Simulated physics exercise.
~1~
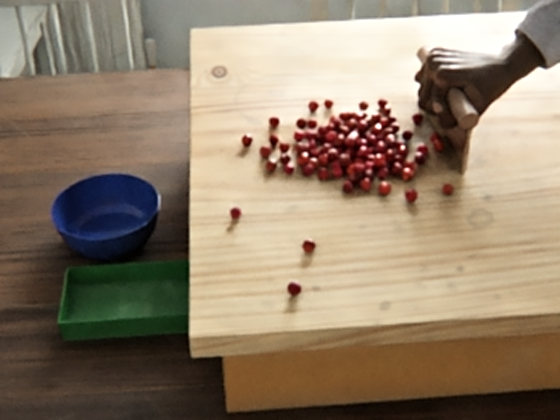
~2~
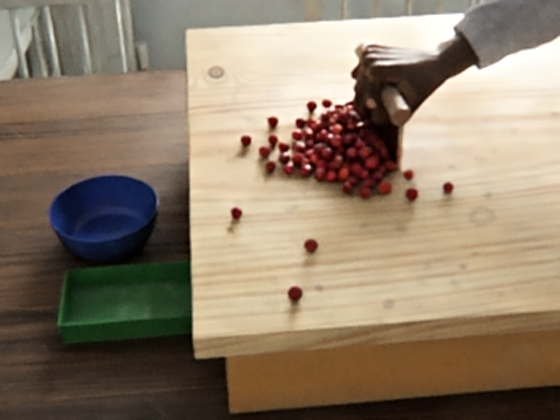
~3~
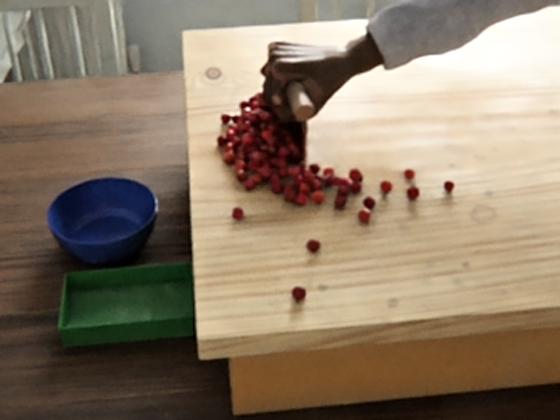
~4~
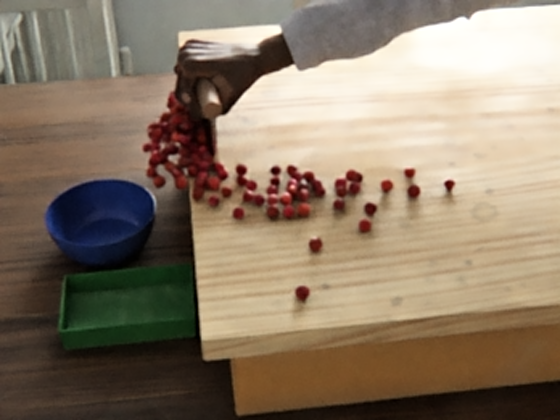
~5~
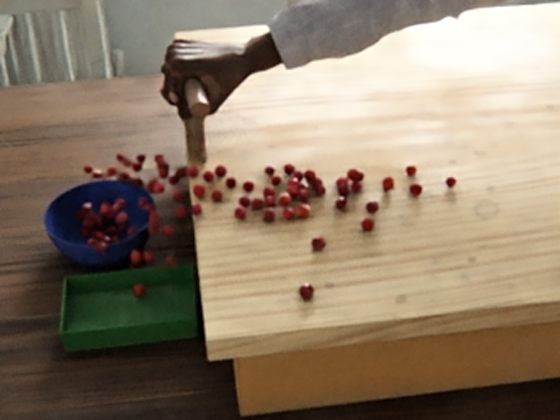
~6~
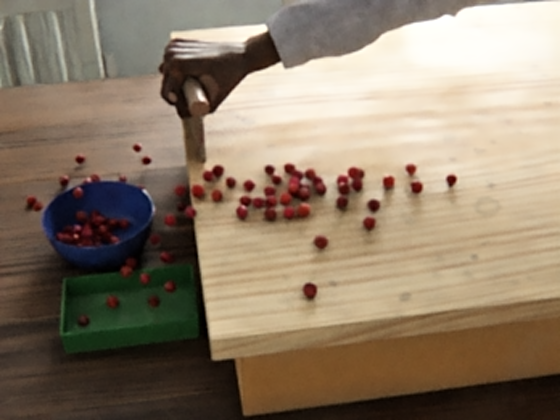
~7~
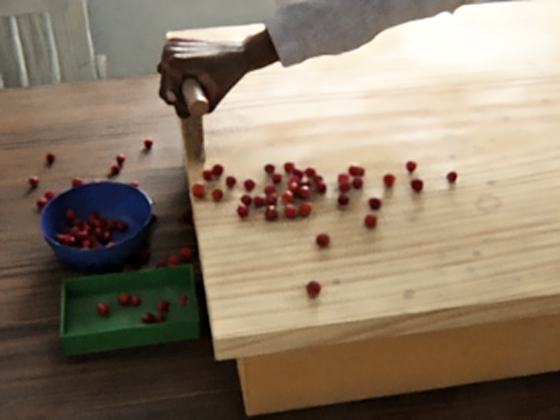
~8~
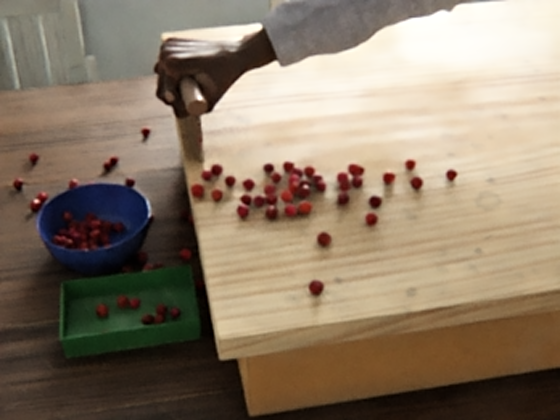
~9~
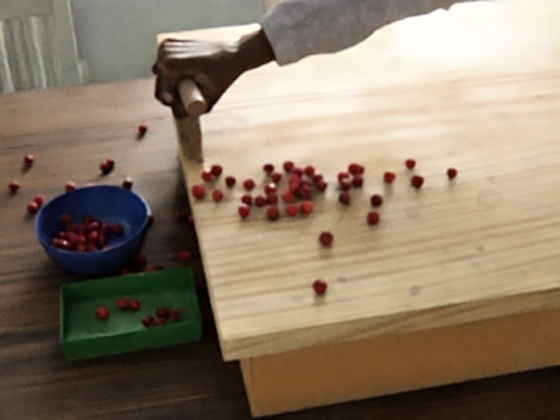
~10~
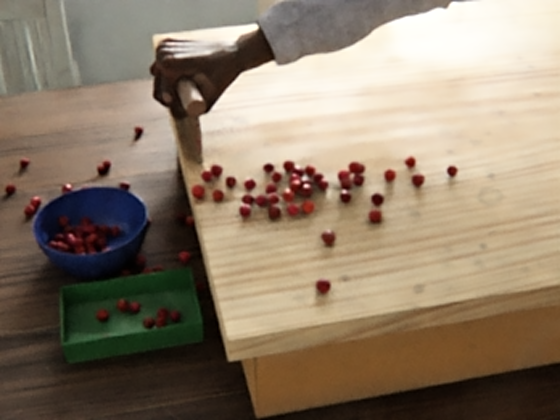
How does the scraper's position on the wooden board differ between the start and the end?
At the start the scraper is toward the right of the board, on the right side of the berry pile. By the end it is held at the board's left edge.
